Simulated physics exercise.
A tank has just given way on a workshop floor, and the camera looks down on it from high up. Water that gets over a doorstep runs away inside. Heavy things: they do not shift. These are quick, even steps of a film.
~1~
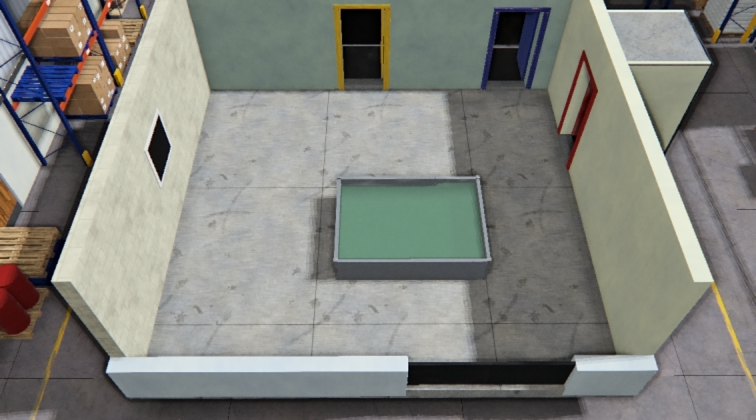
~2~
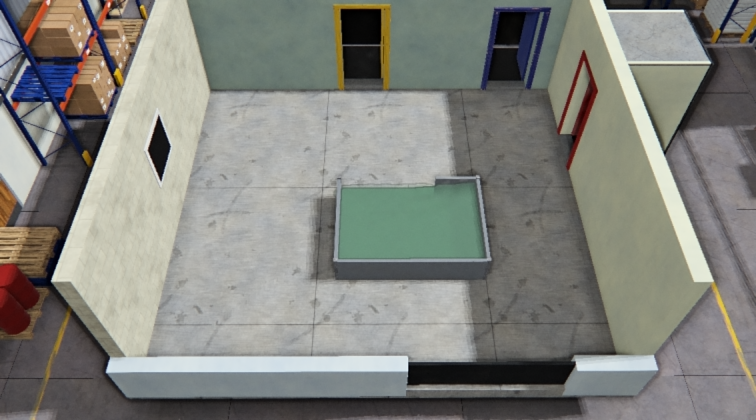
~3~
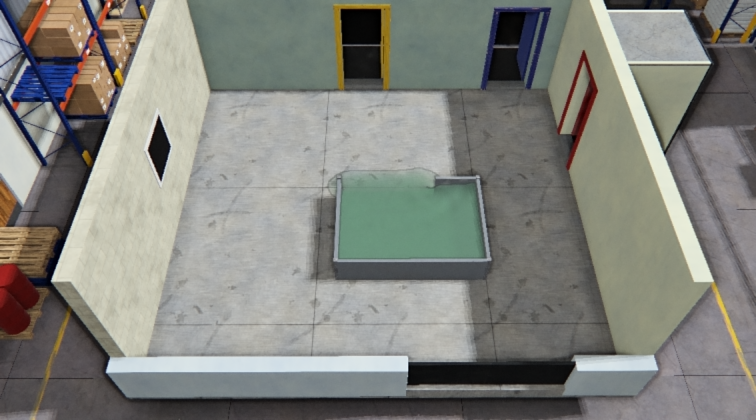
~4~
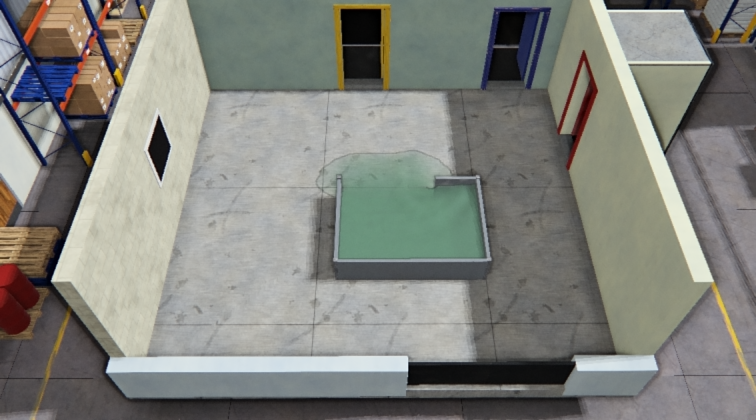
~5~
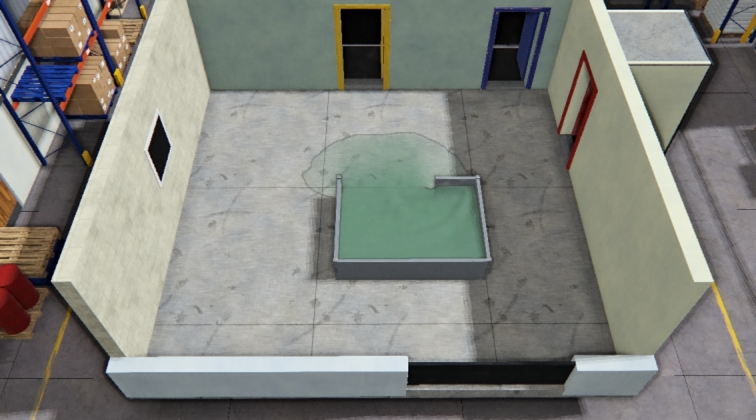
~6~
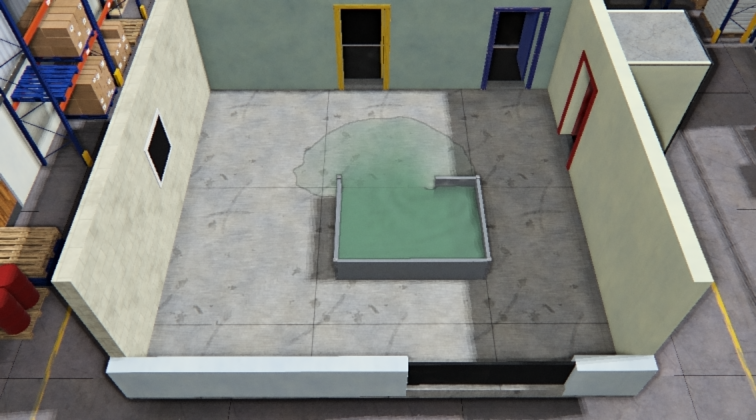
Pale green water pours through a gap in the far side of a grey open tank, which first sits whole and still, and spreads across the floor in a widening, thin-edged pool toward the back wall. The workshop, seen from high above by an unmoving camera, has pale walls and a grey floor. Yellow and blue doorways stand at the back, a red one at right, and shelves of boxes outside at left.
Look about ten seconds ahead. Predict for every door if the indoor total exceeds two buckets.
Prediction: The red door exceeds it, the blue door exceeds it, the yellow door exceeds it.
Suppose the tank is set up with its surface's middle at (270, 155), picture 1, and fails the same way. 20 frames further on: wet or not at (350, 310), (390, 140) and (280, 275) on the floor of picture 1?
Bone-dry, soaked, bone-dry.
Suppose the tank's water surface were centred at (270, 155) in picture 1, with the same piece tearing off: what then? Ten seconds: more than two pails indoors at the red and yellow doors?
Note: Red surpasses it; yellow does not reach it.
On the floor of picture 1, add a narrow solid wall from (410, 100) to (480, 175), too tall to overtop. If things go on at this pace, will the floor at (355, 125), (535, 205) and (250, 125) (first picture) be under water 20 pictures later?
Reading the points as listed, I get deluged, then left untouched, then deluged.
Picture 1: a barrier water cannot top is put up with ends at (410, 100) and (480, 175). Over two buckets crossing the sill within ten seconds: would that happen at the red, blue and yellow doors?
Going door by door, the red one doesn't reach the mark, the blue one doesn't reach the mark and the yellow one beats the mark.
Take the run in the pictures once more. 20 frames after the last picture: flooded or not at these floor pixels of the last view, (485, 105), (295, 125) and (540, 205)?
First spot soaked, second soaked, third not wet.
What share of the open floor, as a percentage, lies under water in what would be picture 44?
Near 60 in a hundred.
A moment on, water covers 20 % of the floor; the red door not reached, the blue door not reached, the yellow door under two buckets in.
Next, water covers 30 % of the floor; the red door not reached, the blue door wet at the sill, nothing in, the yellow door over two buckets in.
Then, water covers 35 % of the floor; the red door not reached, the blue door under two buckets in, the yellow door far over two buckets in.
Later, water covers 60 % of the floor; the red door under two buckets in, the blue door under two buckets in, the yellow door far over two buckets in.
In the end, water covers 95 % of the floor; the red door over two buckets in, the blue door over two buckets in, the yellow door far over two buckets in.
